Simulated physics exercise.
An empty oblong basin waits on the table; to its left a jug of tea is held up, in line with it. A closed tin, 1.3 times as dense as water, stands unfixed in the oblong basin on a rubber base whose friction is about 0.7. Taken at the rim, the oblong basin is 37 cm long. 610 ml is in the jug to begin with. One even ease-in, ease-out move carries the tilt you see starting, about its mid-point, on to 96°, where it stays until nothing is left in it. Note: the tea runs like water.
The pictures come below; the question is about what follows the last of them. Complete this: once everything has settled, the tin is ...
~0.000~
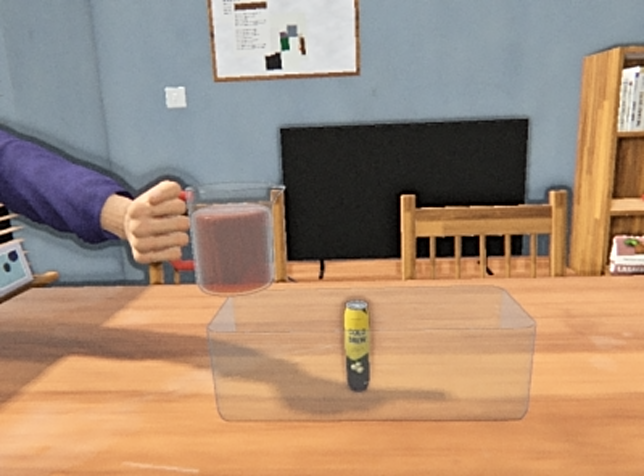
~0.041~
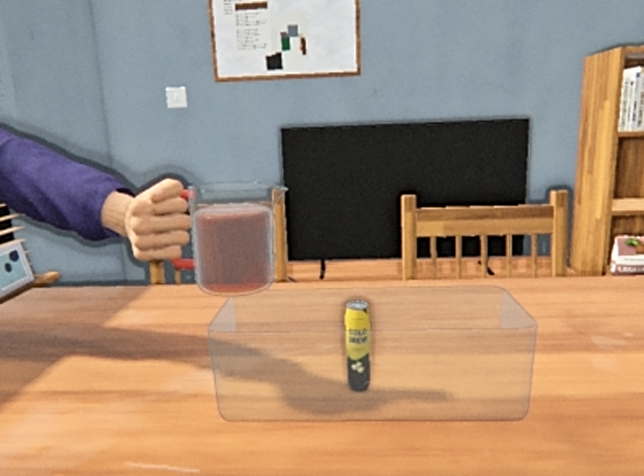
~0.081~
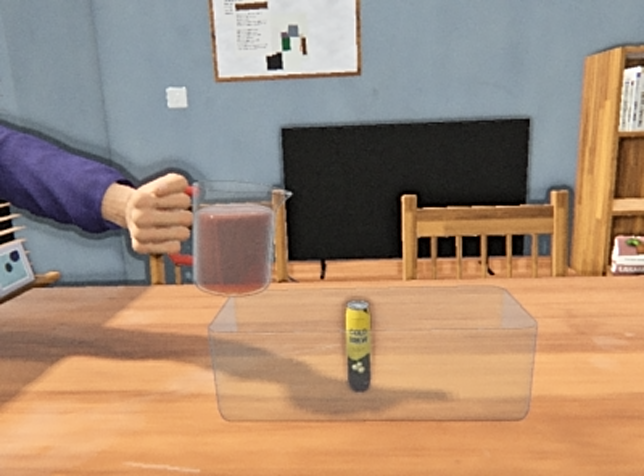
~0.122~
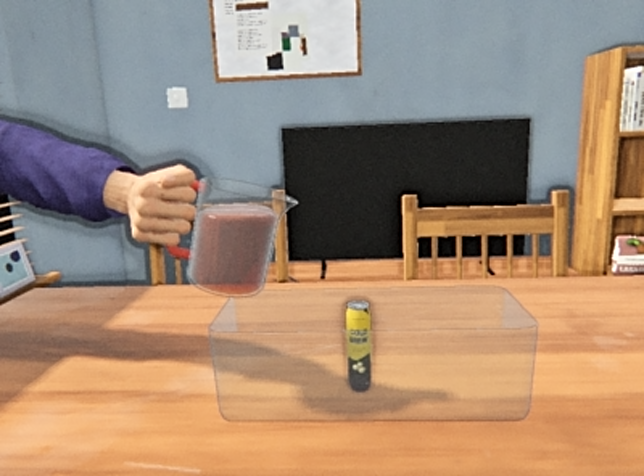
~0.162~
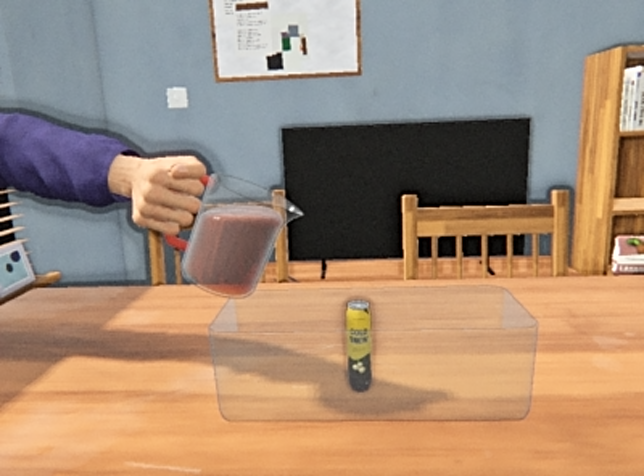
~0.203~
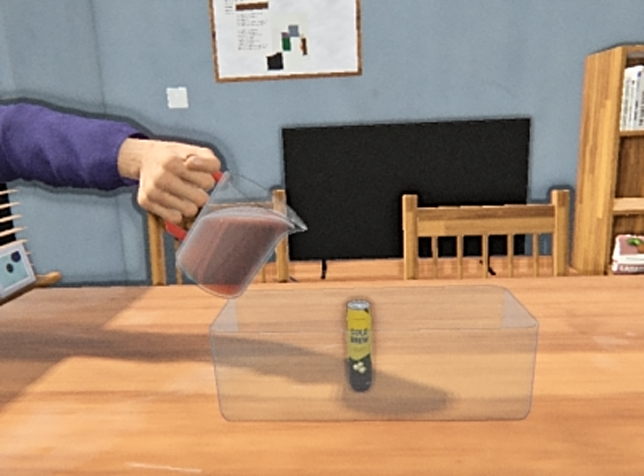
Once everything has settled, the tin is lying over.
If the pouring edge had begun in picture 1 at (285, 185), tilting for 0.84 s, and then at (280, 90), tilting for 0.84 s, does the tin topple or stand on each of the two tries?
First it tips over; then it stays on its base.
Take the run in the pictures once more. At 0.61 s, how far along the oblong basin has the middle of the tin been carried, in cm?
Near 2 cm of travel.
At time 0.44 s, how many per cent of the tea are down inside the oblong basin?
Close to 18 in a hundred.
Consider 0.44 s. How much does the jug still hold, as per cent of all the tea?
Roughly 66 per cent.
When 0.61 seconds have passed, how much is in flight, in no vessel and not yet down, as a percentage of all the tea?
Something like 12 per cent is in the air then.
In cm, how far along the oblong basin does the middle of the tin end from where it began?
Roughly 9.0 cm.
By 0.44 s the tilt is 94° and 65 per cent is still to pour; the tin stands where it began.
By 0.61 s the tilt is 96° and 28 per cent is still to pour; the tin stands 2 cm from where it began.
By 0.79 s the tilt is 96° and 11 per cent is still to pour; the tin leans 27°.
By 0.98 s the tilt is 96° and 4 per cent is still to pour; the tin lies on its side.
At rest the tin lies on its side.
